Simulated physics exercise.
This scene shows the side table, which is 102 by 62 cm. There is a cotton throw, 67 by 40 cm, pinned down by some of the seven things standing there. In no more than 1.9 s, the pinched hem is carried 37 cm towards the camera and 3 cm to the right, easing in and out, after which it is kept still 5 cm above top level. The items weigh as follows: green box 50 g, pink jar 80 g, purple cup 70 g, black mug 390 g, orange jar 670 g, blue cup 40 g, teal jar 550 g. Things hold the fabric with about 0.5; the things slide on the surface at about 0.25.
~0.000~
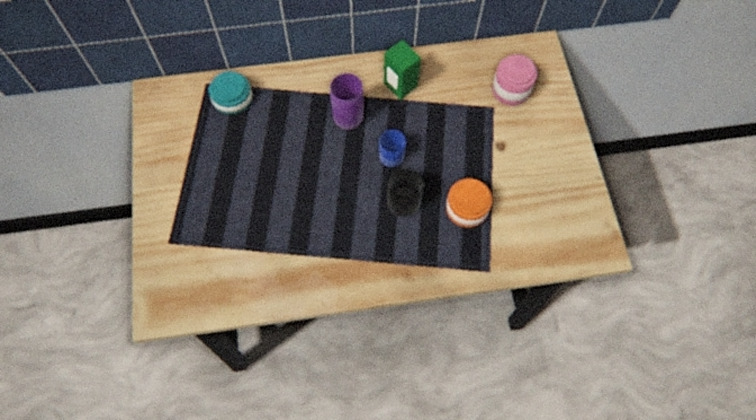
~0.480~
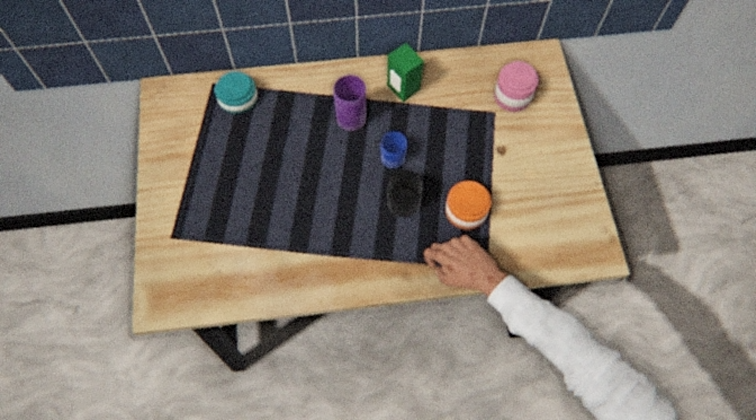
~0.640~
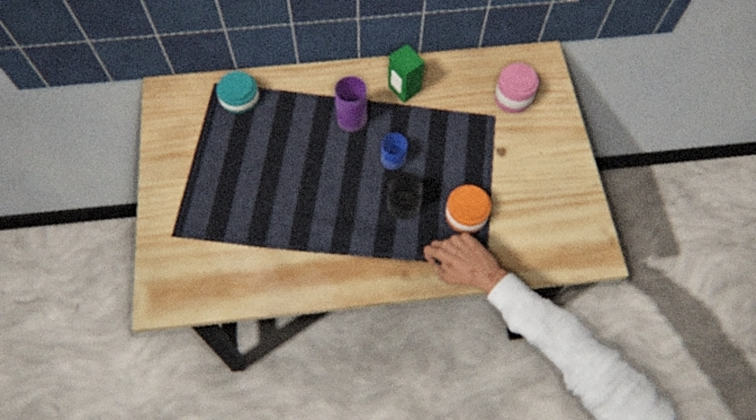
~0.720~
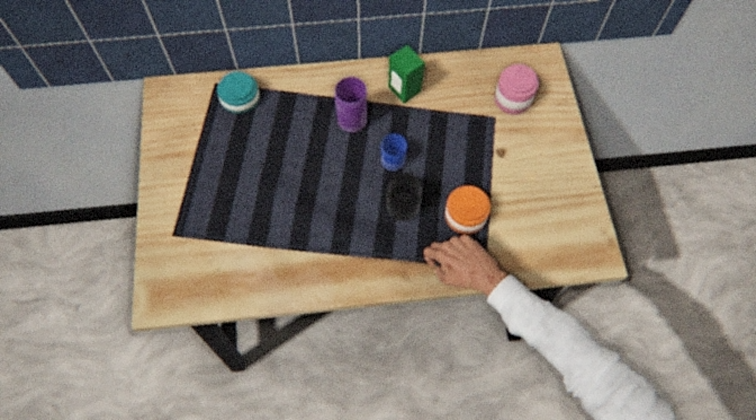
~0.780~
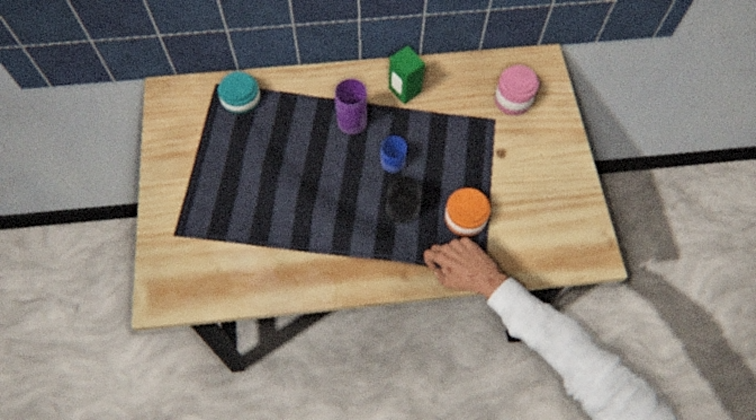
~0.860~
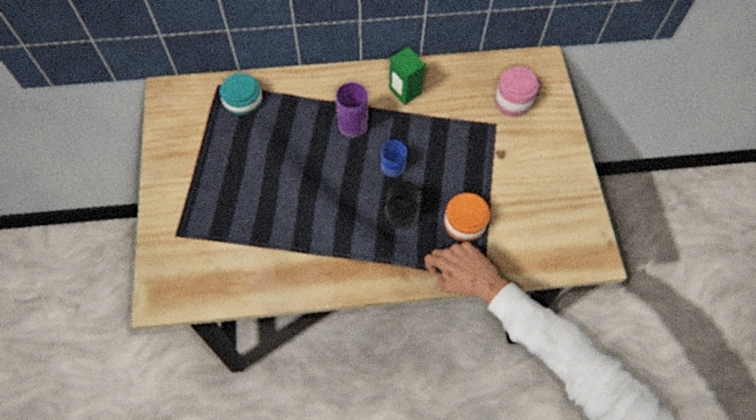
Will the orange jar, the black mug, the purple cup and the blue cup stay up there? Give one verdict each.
The orange jar is a casualty; the black mug is a casualty; the purple cup is a casualty; the blue cup is a casualty.
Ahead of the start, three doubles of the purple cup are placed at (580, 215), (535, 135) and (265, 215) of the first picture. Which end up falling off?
Taking them one by one: Is left on top, then is left on top, then is lost.
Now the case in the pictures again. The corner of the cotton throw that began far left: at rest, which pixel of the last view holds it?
It settles at roughly (367, 254).
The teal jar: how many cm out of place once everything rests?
For the teal jar, I get 60 cm from where it started.
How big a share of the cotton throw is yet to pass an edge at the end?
Roughly 5% of it.
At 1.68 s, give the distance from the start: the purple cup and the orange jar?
About: Purple cup 20 cm, orange jar 25 cm.
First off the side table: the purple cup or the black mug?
Black.
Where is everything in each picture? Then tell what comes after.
In the first frame, orange jar (471, 196); black mug (406, 185); purple cup (346, 87); blue cup (393, 141); cotton throw corners (168, 244) (206, 84) (490, 273).
In the second frame, green box (406, 58); cotton throw corners (171, 239) (212, 83); grip (435, 266).
In the third frame, black mug (405, 188); orange jar (471, 202); cotton throw corners (171, 237) (214, 83); grip (435, 263).
In the fourth frame, cotton throw corners (172, 236) (215, 83); grip (434, 265).
In the fifth frame, black mug (405, 191); cotton throw corners (173, 236) (216, 84); grip (435, 267).
In the sixth frame, orange jar (469, 210); black mug (404, 196); purple cup (352, 95); blue cup (394, 151); cotton throw corners (175, 237) (218, 85) (497, 124); grip (435, 272).
By 1.3 s, 95 % of the cotton throw is still over the top; orange jar 12 cm off its start, black mug 12 cm off its start, blue cup 11 cm off its start.
By 1.7 s, 75 % of the cotton throw is still over the top; orange jar on its side, 26 cm off its start, black mug 24 cm off its start, blue cup 23 cm off its start.
By 2.1 s, 30 % of the cotton throw is still over the top; purple cup 45 cm off its start at (432, 270), orange jar over the edge, blue cup over the edge.
By 2.5 s, 10 % of the cotton throw is still over the top; purple cup over the edge, blue cup over the edge, orange jar over the edge.
By 4.1 s, 5 % of the cotton throw is still over the top; purple cup over the edge, blue cup over the edge, orange jar over the edge, black mug over the edge.
